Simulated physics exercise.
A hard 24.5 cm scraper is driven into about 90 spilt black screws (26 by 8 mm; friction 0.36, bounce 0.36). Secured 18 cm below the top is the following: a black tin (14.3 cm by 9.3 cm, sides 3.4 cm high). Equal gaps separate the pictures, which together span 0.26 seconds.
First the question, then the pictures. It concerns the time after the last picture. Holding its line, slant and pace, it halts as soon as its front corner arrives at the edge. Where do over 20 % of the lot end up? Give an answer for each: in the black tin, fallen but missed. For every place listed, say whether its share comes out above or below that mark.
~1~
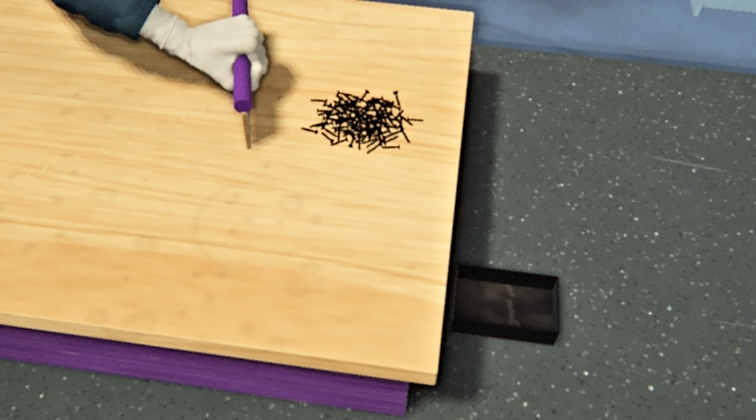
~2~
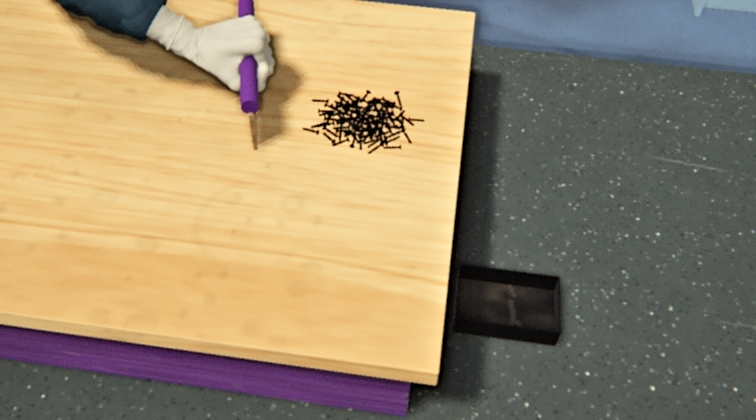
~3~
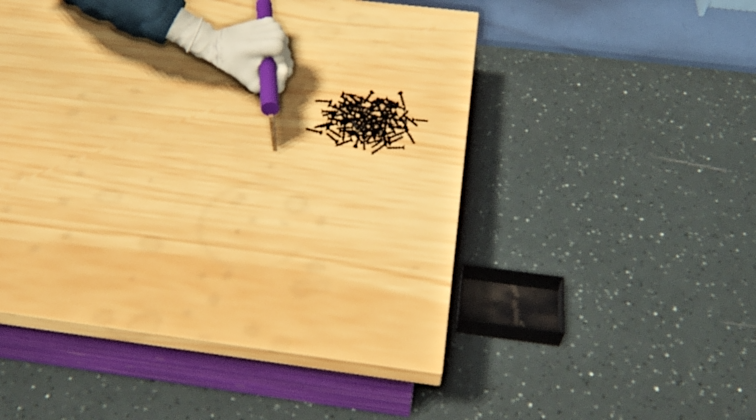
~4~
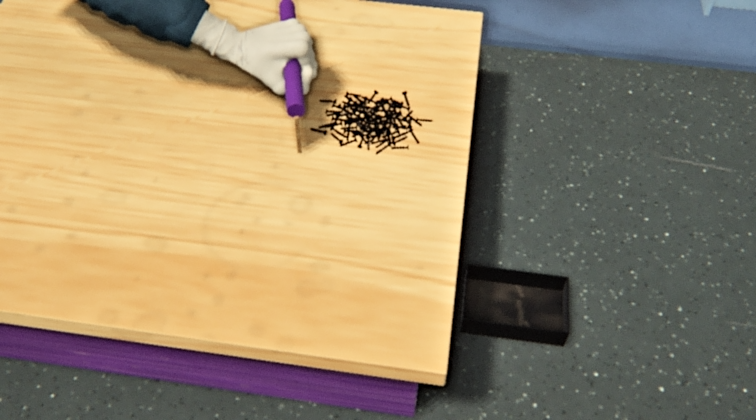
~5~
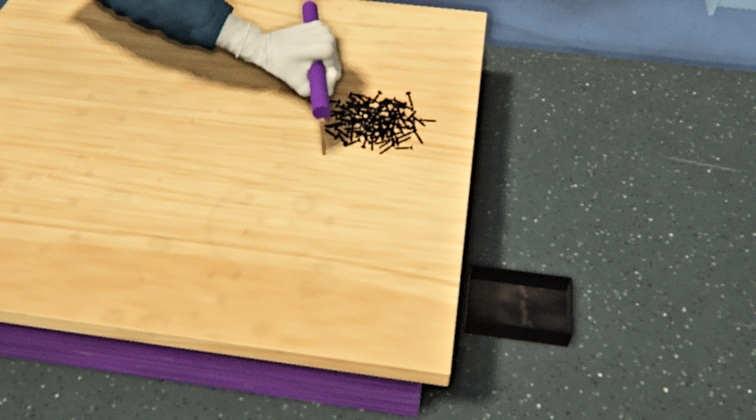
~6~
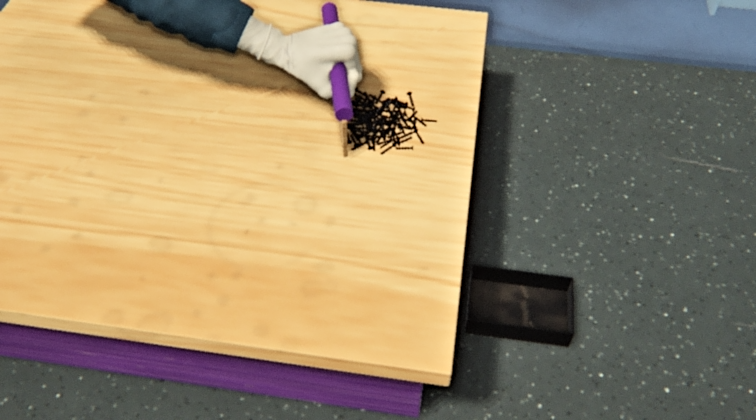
Black tin - below, fallen but missed - above.
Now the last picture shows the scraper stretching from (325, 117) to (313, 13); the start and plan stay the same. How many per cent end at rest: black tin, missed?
Black tin 0; missed 75.
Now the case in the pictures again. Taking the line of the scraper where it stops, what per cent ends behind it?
It comes to about 5 per cent.
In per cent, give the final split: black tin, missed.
Black tin: 0, missed: 90.
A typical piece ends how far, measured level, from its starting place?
Roughly 24 cm.
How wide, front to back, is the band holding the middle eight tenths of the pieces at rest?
It spans about 18 cm.
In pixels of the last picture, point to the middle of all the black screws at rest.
Centre at rest: Approx. (524, 213).
Then, 0.19 s after the last picture, scraper 22 cm from its start, spill 14 cm wide; still on top 100 %.
Then, 0.39 s after the last picture, scraper 28 cm from its start, spill 17 cm wide; off the edge, not caught 60 %, still on top 40 %.
Then, 0.55 s after the last picture, scraper 28 cm from its start, spill 21 cm wide; off the edge, not caught 90 %, still on top 10 %.
In the end, black tin 0 %, fallen but missed 90 %, still on top 10 %.
